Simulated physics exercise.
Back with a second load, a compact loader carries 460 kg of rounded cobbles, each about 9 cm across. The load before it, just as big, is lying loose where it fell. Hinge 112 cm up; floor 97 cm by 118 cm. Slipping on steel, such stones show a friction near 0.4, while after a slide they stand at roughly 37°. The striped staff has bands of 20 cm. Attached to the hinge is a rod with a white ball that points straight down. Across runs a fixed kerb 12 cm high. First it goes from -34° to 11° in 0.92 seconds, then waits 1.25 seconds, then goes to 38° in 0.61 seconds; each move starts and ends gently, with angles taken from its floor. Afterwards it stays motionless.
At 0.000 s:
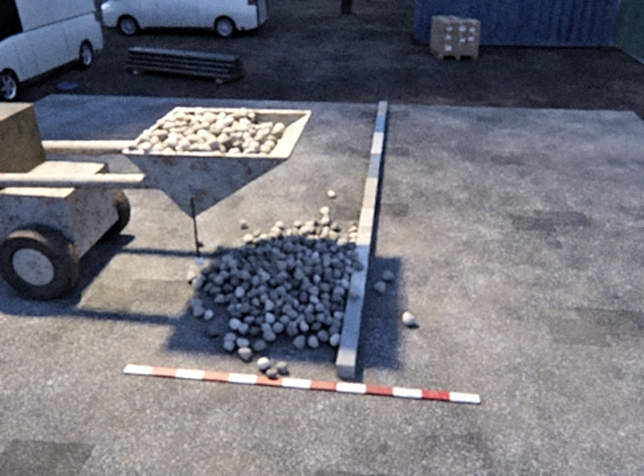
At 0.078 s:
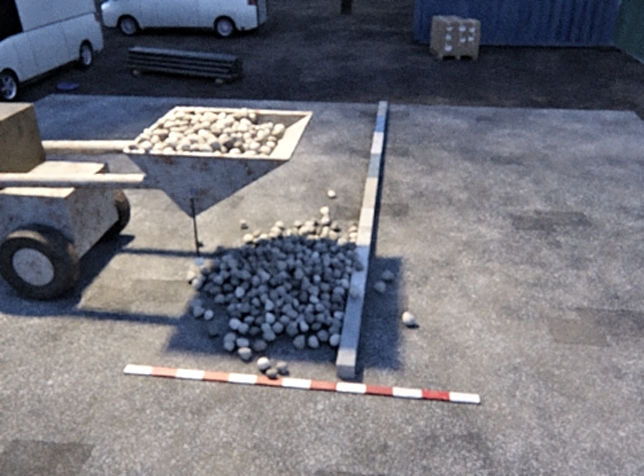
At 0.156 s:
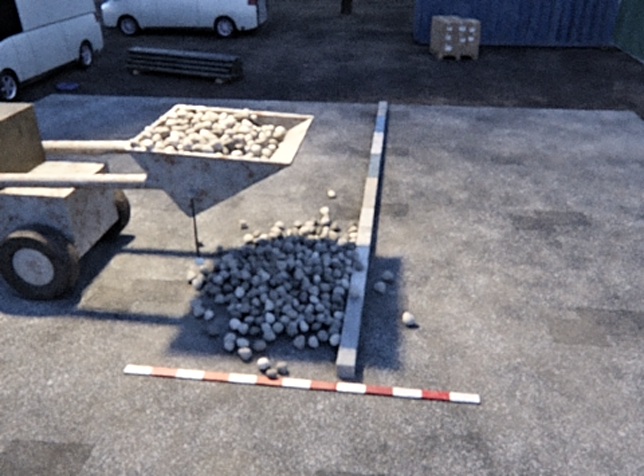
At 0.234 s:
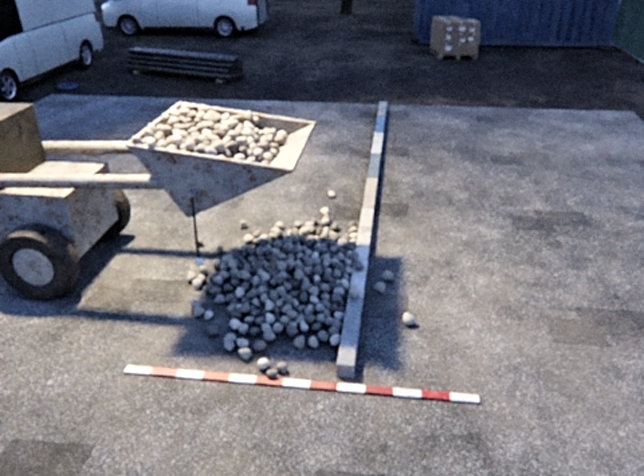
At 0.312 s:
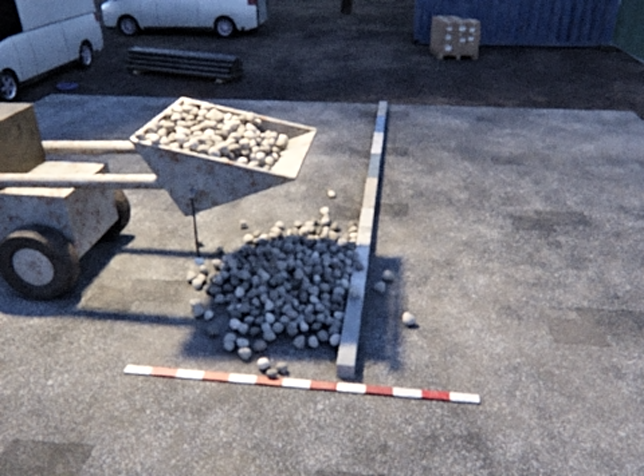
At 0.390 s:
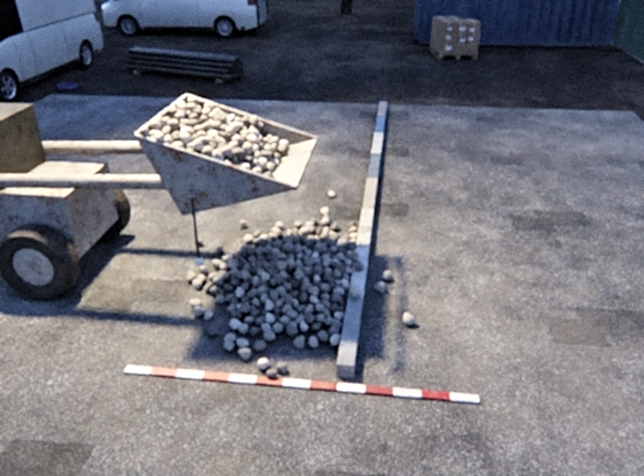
On a paved yard with parked vans behind, a loader's raised bucket of rounded stones slowly tilts downward at its right-hand lip, the stones shifting slightly inside, above a loose stone pile beside a kerb and a red-and-white staff.
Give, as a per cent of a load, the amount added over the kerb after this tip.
Close to 9 parts in a hundred.
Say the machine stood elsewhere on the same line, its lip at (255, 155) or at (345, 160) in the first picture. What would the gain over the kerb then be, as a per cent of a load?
The first would add around 0 per cent, the second around 65 per cent.
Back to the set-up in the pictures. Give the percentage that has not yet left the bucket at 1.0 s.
Some 100 %, roughly, is held.
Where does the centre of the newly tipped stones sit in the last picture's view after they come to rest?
The middle lies near (315, 265) in the last picture.
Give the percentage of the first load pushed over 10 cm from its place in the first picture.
Roughly 0 percent.
After 0.7 s the floor is at 4°; in per cent of one load, 100 in the bucket, 99 on this side of the kerb, 1 over the kerb; the foremost stones are at (367, 278).
After 1.0 s the floor is at 11°; in per cent of one load, 100 in the bucket, 100 on this side of the kerb, 1 over the kerb; the foremost stones are at (367, 278).
After 3.2 s the floor is at 38°; in per cent of one load, 12 in the bucket, 181 on this side of the kerb, 7 over the kerb; the foremost stones are at (426, 278).
After 5.9 s the floor is at 38°; in per cent of one load, 0 in the bucket, 191 on this side of the kerb, 9 over the kerb; the foremost stones are at (426, 278). Net gain over the kerb, 9.
